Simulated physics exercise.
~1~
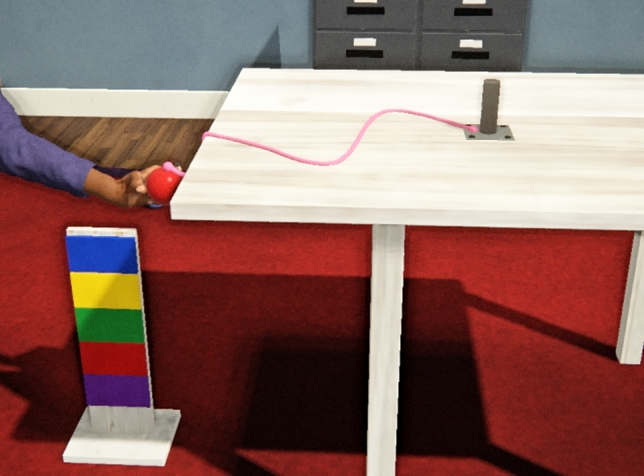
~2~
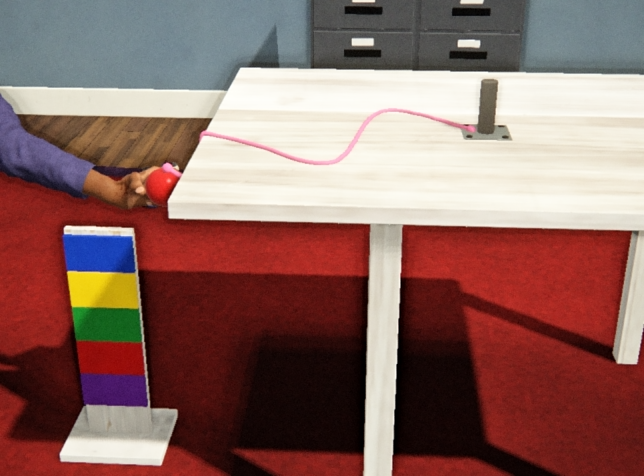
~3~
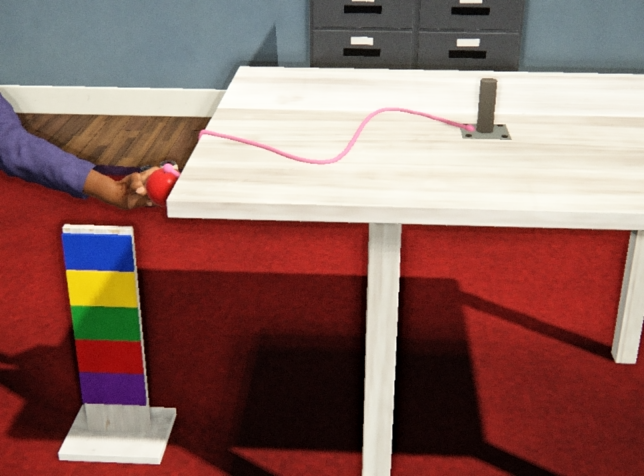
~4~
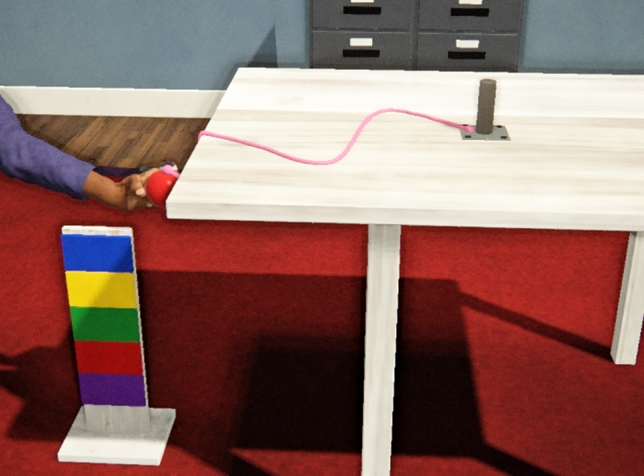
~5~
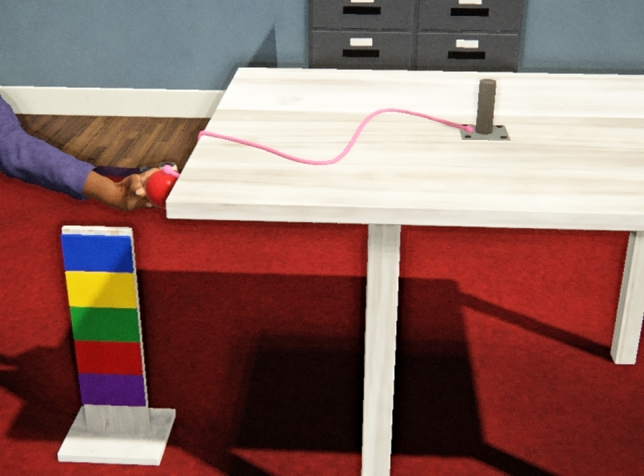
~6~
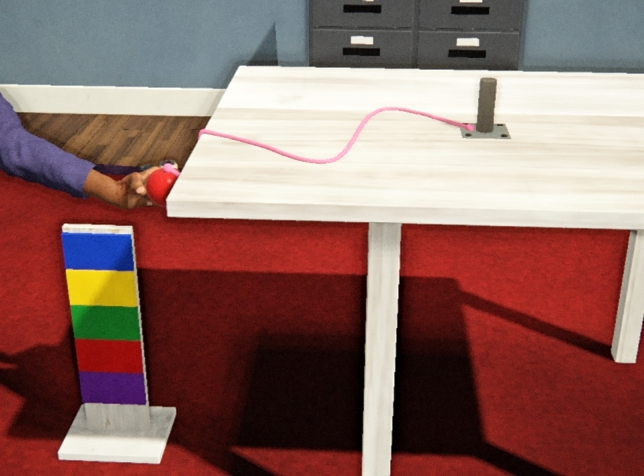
A hand holding a red ball on a pink cord at the table's left edge, staying almost still above a colour-striped board.
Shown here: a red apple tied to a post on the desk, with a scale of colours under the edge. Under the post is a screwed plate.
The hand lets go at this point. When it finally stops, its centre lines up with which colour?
Red.
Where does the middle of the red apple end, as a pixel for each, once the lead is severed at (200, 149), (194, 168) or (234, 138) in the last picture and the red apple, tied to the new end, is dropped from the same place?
Close to (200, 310) first, close to (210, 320) next, and close to (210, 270) last.
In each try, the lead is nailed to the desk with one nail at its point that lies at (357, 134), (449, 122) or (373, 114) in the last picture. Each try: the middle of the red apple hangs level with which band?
Going through the tries in order, you get yellow, red and green.
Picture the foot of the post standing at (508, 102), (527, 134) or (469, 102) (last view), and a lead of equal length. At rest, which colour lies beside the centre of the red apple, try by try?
In that order: Green; green; red.
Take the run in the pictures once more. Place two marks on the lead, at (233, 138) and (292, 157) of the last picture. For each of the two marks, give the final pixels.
(211, 247), then (208, 178).
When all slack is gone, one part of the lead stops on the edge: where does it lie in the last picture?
Close to (339, 157).
A little later, apple near (193, 355); level with red.
Next, apple near (240, 337); level with red.
Later still, apple near (204, 354); level with red.
When it is over, apple near (224, 351); level with red. Its centre hangs level with the red band.
